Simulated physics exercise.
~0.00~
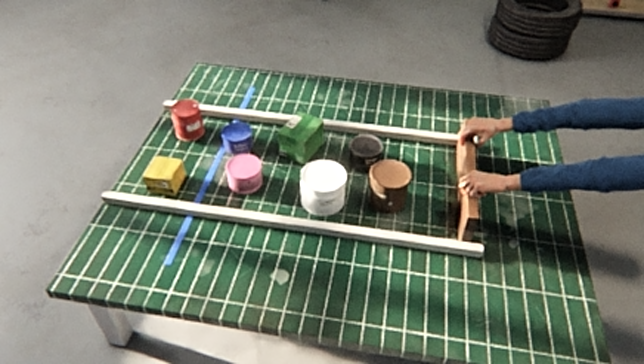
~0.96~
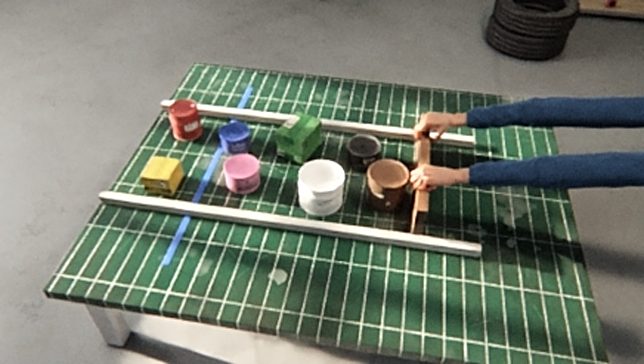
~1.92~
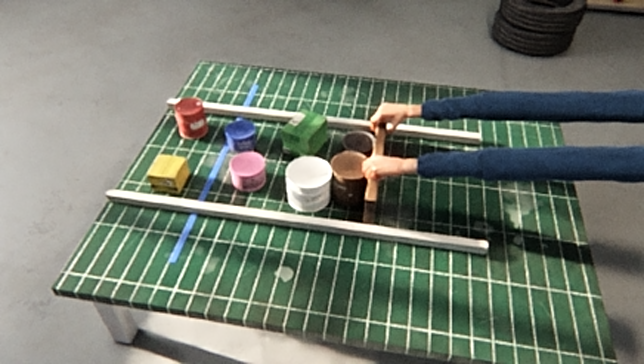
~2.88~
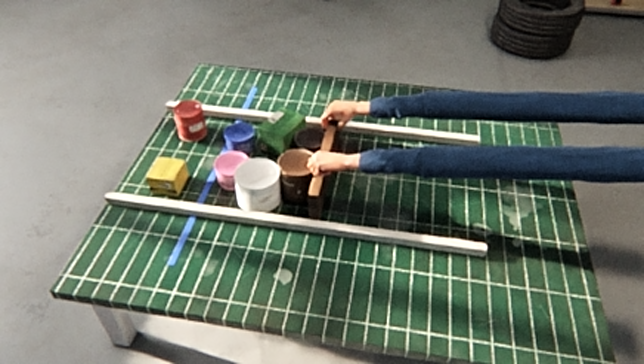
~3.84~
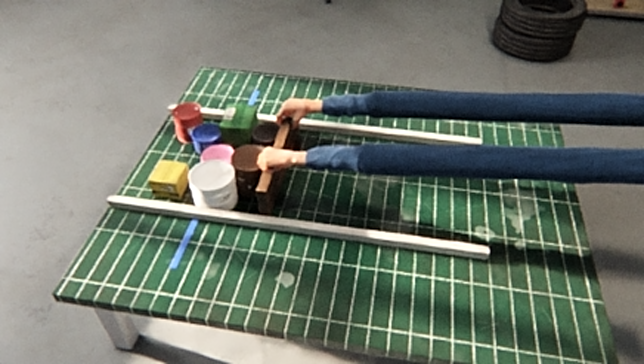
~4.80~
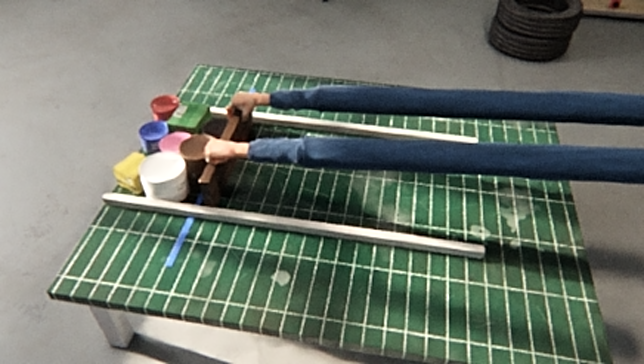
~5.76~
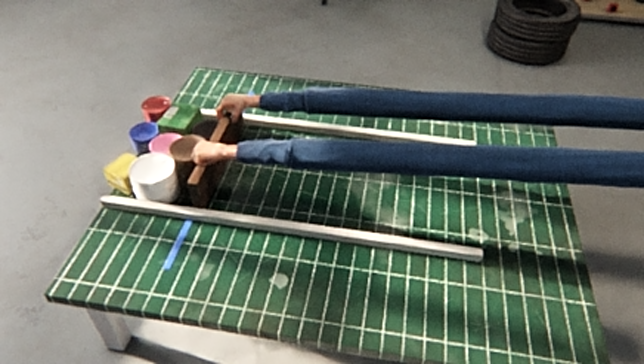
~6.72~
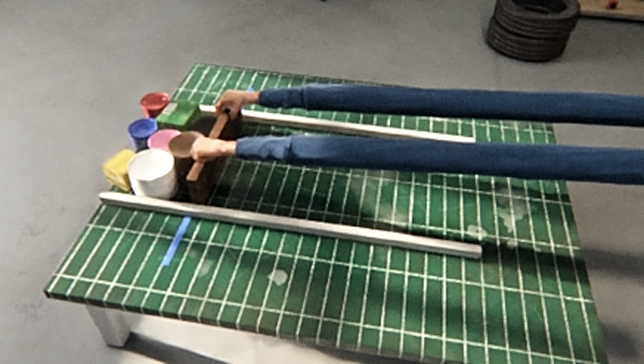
Two hands slid an upright wooden plank left across a green gridded table, gathering colorful pails, a white canister and a few boxes into a tight cluster, then stopped with everything crowded near the left edge and nothing fallen off.
